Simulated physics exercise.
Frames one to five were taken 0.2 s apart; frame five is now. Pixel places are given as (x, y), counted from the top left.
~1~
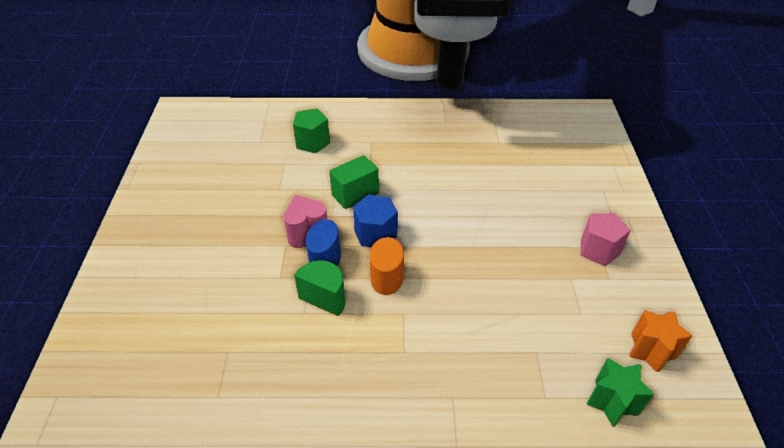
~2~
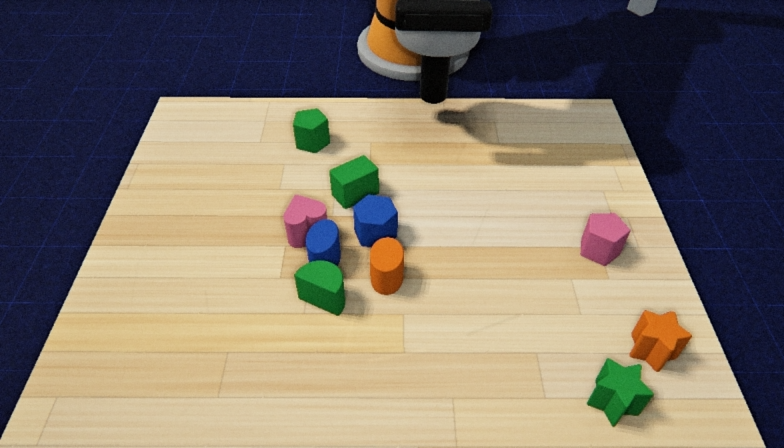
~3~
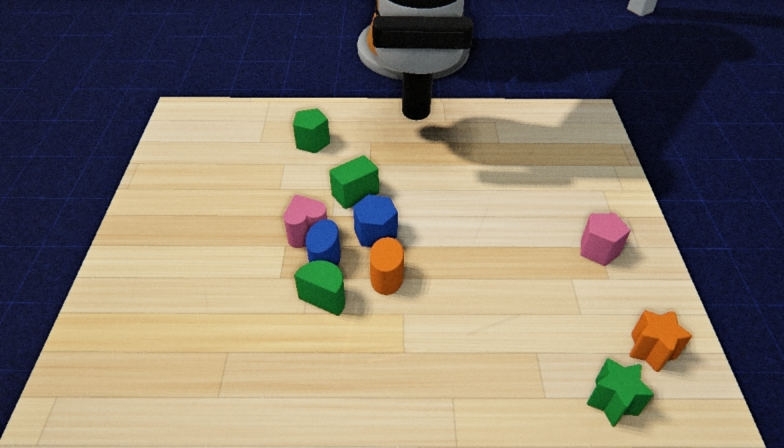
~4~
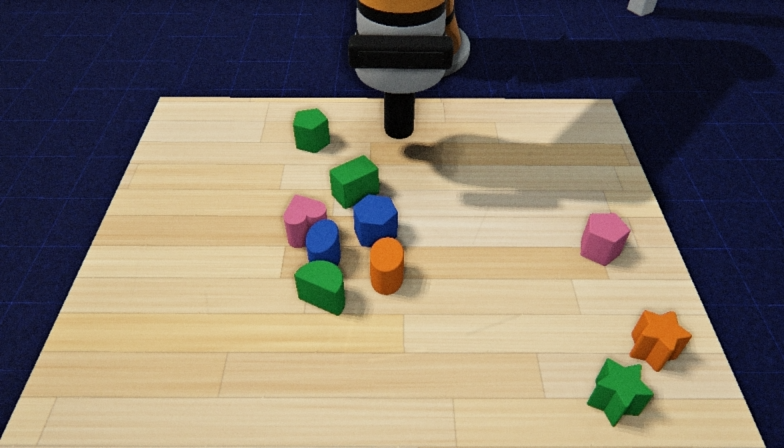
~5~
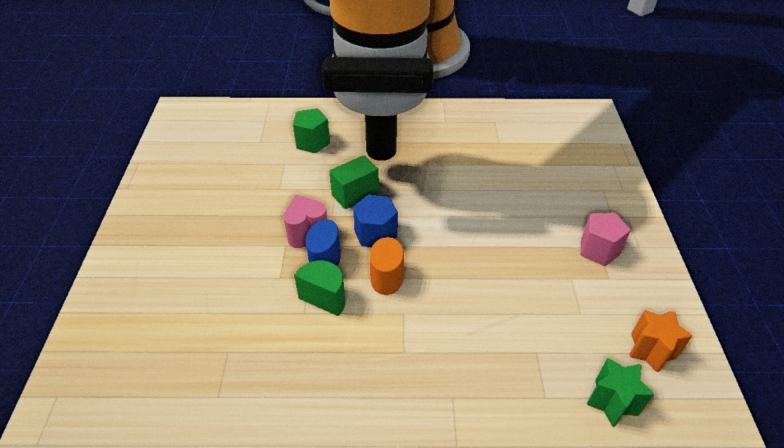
On a pale wooden tabletop, a robot arm's black rod moves down and left near a green block among motionless coloured blocks.
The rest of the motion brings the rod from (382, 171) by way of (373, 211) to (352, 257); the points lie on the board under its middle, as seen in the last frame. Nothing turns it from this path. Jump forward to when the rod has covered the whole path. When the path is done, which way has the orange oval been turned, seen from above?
It ends up turned clockwise.
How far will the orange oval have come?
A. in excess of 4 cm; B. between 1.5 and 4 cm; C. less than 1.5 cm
Option B.
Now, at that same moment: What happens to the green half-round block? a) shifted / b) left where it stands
Answer: B.
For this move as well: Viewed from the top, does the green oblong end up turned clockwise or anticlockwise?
Watching from overhead, you'd notice the green oblong rotating clockwise.
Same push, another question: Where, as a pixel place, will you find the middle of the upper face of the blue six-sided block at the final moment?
It should be at (380, 252) by then.
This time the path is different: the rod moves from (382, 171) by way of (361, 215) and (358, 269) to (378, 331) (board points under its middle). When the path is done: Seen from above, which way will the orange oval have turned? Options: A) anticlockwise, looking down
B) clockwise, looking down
B
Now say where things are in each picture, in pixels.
Rod's lower end (450, 83); green half-round block (322, 274); blue oval (322, 235); green oblong (354, 169); blue six-sided block (375, 209); orange oval (387, 253), in the first frame.
Rod (433, 97); blocks still, in the second frame.
Rod (416, 113); blocks still, in the third frame.
Rod (399, 132); blocks still, in the fourth frame.
Rod (381, 153); green half-round block (322, 274); blue oval (322, 235); green oblong (354, 169); blue six-sided block (375, 209); orange oval (387, 253), in the fifth frame.
What follows on the original path. One third of the way, rod (377, 180); green oblong (340, 184), turned 25° clockwise.
Two thirds of the way, rod (367, 209); green oblong (331, 190), turned 50° clockwise; blue six-sided block (377, 228), turned 25° anticlockwise; orange oval (389, 259).
At the end, rod (350, 239); green half-round block still; blue oval (314, 240); green oblong (330, 191), turned 50° clockwise; blue six-sided block (380, 252), turned 70° anticlockwise; orange oval (403, 280), turned 25° clockwise.
